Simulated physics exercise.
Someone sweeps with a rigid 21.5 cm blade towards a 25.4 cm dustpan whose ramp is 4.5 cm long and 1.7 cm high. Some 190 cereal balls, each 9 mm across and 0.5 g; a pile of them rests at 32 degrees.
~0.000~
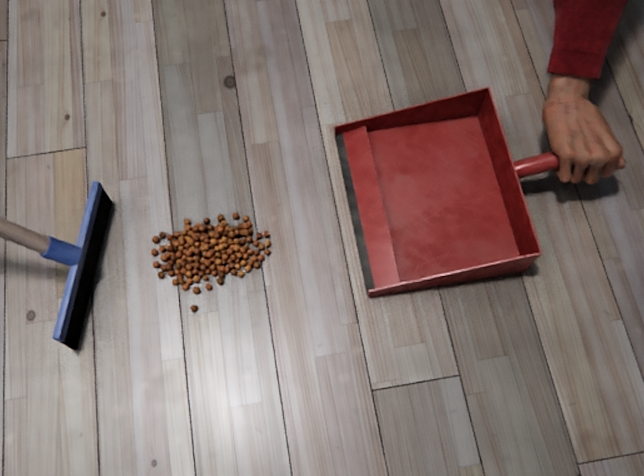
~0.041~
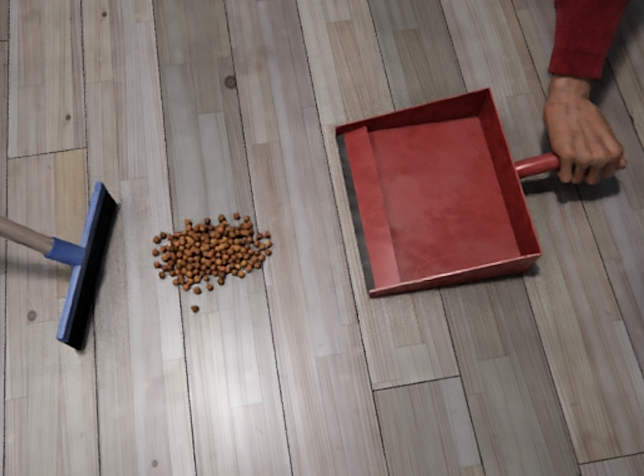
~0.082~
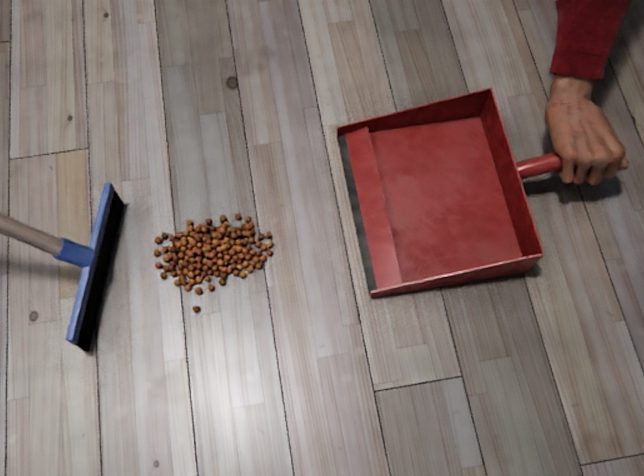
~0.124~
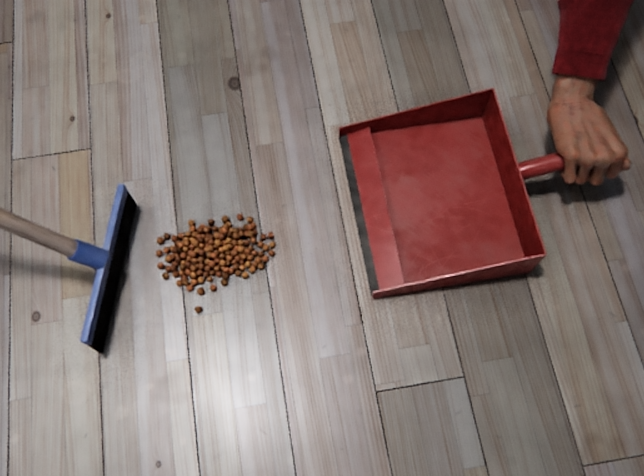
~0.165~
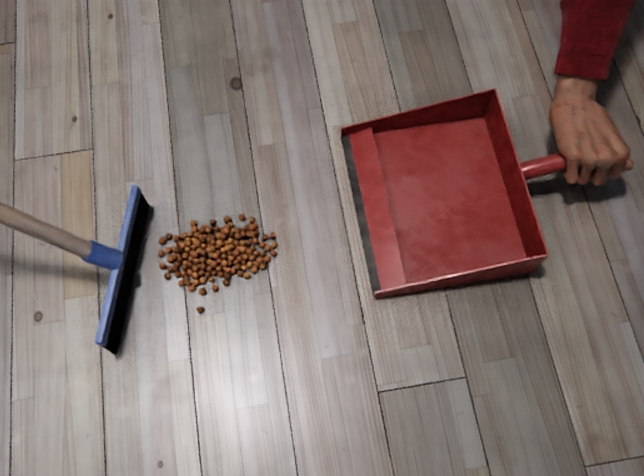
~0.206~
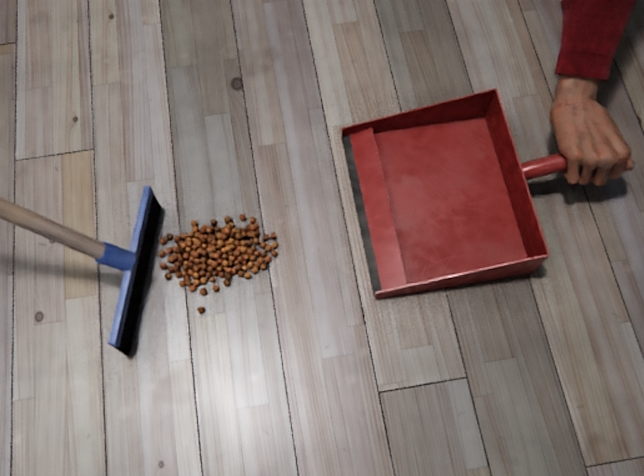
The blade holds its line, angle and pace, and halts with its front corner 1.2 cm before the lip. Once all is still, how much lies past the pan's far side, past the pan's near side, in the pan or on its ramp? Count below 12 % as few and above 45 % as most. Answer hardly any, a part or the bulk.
Far side: Hardly any, near side: A part, pan: A part.
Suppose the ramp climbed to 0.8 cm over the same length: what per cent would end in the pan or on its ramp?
Then about 30 per cent.
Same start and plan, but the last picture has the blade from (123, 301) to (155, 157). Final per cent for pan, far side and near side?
Pan 0, far 0, near 0.
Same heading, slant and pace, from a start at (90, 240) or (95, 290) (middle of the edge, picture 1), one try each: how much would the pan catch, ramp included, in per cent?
About 20 and 25 per cent.
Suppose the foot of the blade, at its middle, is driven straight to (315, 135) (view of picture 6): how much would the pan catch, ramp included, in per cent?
Some 0 per cent.
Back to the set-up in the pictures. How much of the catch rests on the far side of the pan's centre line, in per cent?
Some 0 per cent.
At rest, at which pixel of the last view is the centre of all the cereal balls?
At about (365, 266).
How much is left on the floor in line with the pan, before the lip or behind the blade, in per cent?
Some 55 per cent.
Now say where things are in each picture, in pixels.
The first frame shows blade from (60, 338) to (98, 187), moved 0.0 cm, 0 of the pieces shifted so far; middle of the pieces at (210, 246); pan at (439, 198).
The second frame shows blade from (63, 338) to (101, 188), moved 0.3 cm, 0 of the pieces shifted so far; middle of the pieces at (211, 247).
The third frame shows blade from (73, 339) to (110, 189), moved 1.3 cm, 0 of the pieces shifted so far; middle of the pieces at (213, 247).
The fourth frame shows blade from (87, 341) to (123, 190), moved 2.8 cm, 0 of the pieces shifted so far; middle of the pieces at (215, 248).
The fifth frame shows blade from (102, 342) to (137, 192), moved 4.4 cm, 0 of the pieces shifted so far; middle of the pieces at (217, 248).
The sixth frame shows blade from (115, 343) to (149, 193), moved 6.0 cm, 0 of the pieces shifted so far; middle of the pieces at (218, 248); pan at (447, 200). Its pace works out near 0.38 m/s, heading 15 degrees towards the viewer's side.
Then, at 0.55 s, middle of the blade 18 cm from the lip; 0 % over the lip, far side 0 %, near side 0 %.
Then, at 0.78 s, middle of the blade 9 cm from the lip; 0 % over the lip, far side 0 %, near side 10 %.
After 1.12 s, middle of the blade 4 cm from the lip; 30 % over the lip, far side 0 %, near side 15 %.
In the end, at 1.4 s, far side 0 %, near side 15 %, pan 30 %, in front of the lip or behind the blade 55 %.
